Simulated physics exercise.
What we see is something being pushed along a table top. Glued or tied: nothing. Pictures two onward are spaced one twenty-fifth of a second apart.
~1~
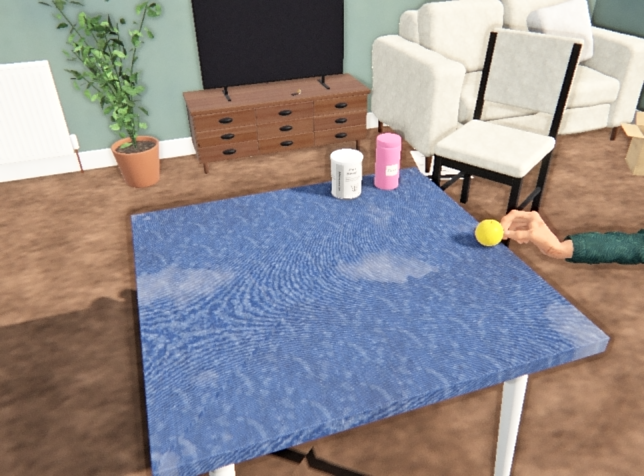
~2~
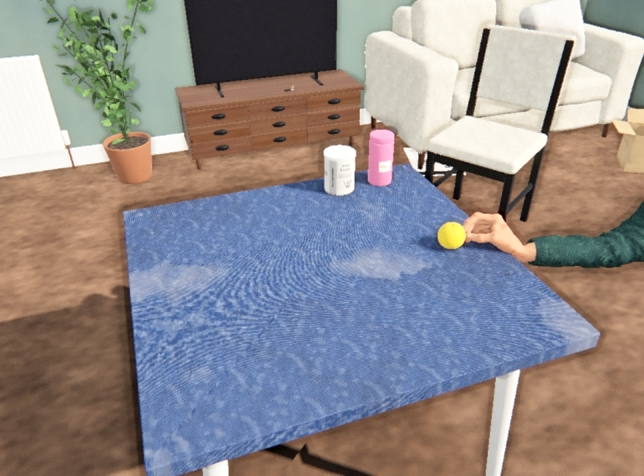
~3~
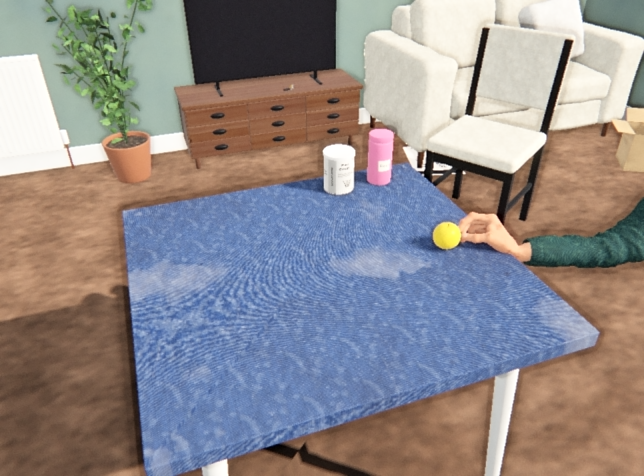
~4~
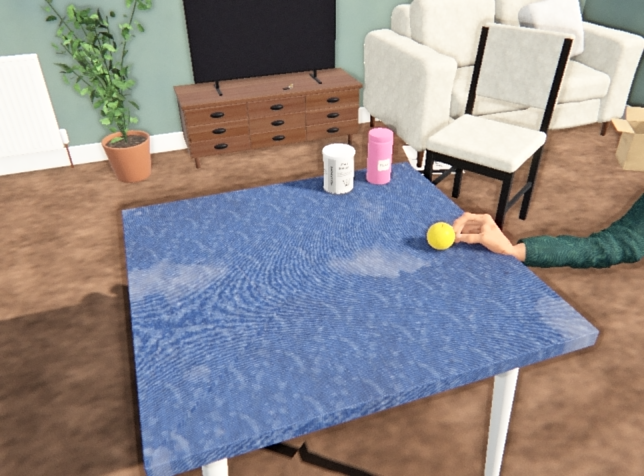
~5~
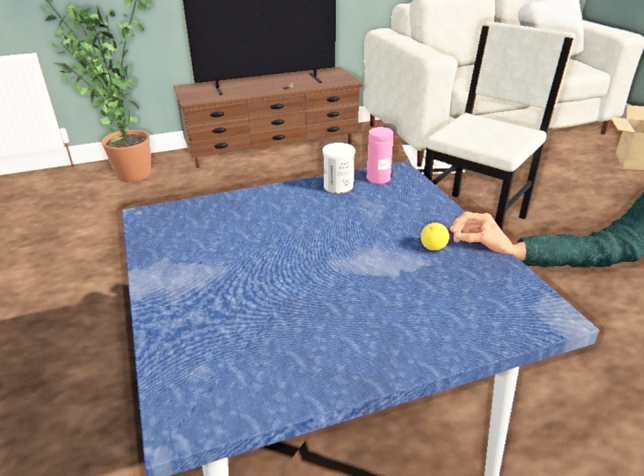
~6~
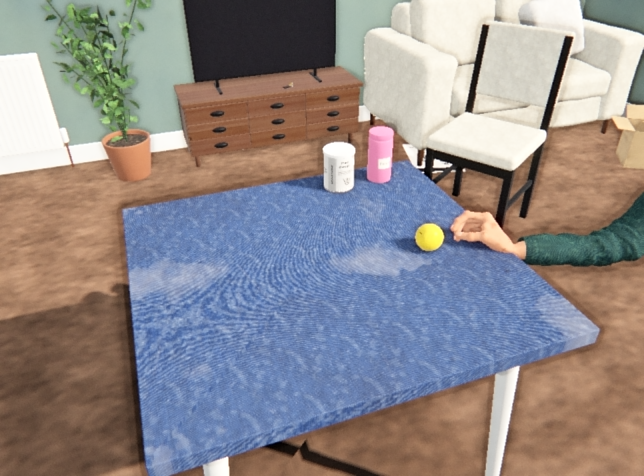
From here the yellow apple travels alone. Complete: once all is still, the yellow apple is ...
On the table.
Then, 0.10 s past the last view, yellow apple displaced about its own width near (416, 240).
Then, 0.20 s past the last view, yellow apple displaced about its own width near (406, 242).
Then, 0.30 s past the last view, yellow apple displaced well along near (398, 244).
Then, 0.70 s past the last view, yellow apple displaced well along near (390, 246).
Finally, moved from the start, yellow apple. Final places as the last picture's camera would see them, yellow apple near (390, 246).
